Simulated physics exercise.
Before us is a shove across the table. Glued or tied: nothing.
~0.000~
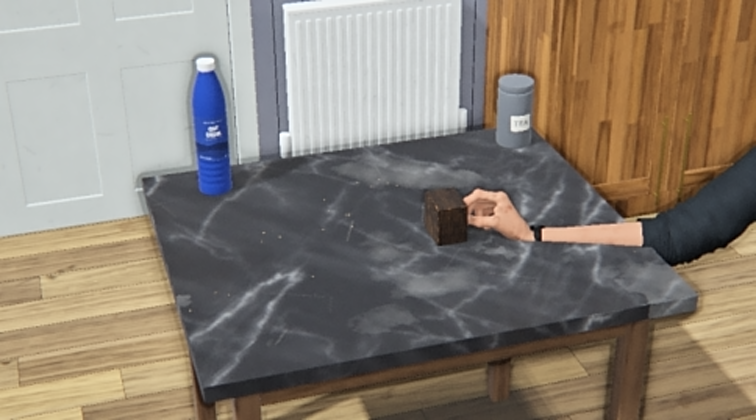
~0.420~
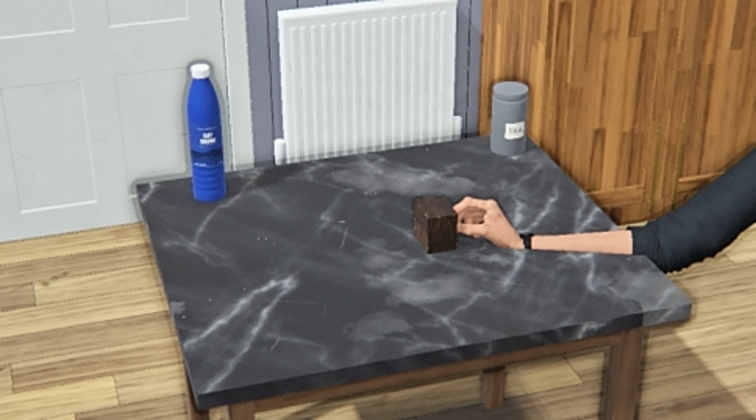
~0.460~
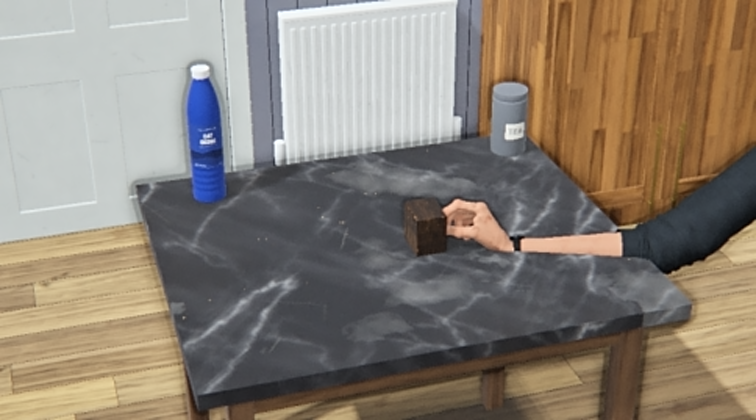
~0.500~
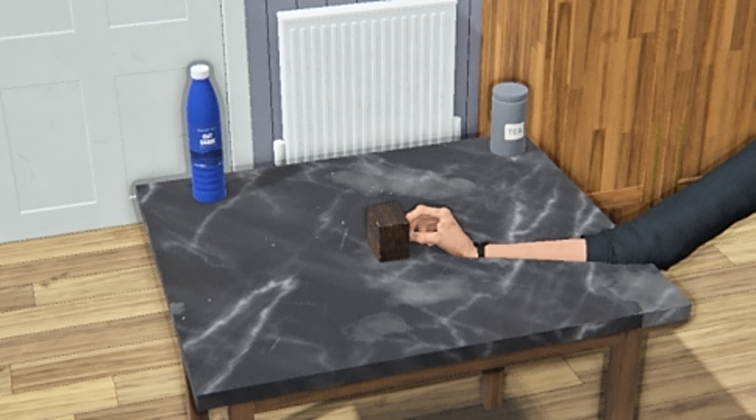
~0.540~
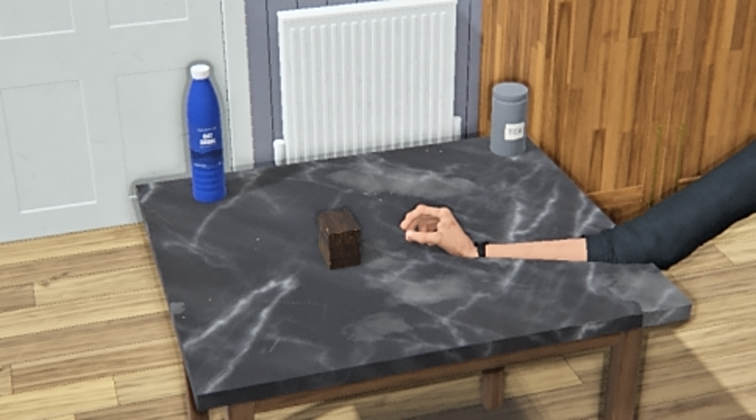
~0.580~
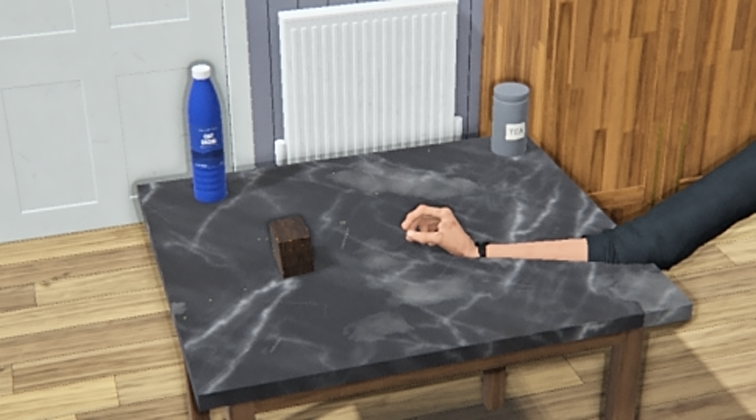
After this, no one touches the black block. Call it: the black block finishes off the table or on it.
Off the table.
By 0.88 s, black block now off the table.
By 1.08 s, things are still on the move.
When it is over (1.3 s), off the table, black block.
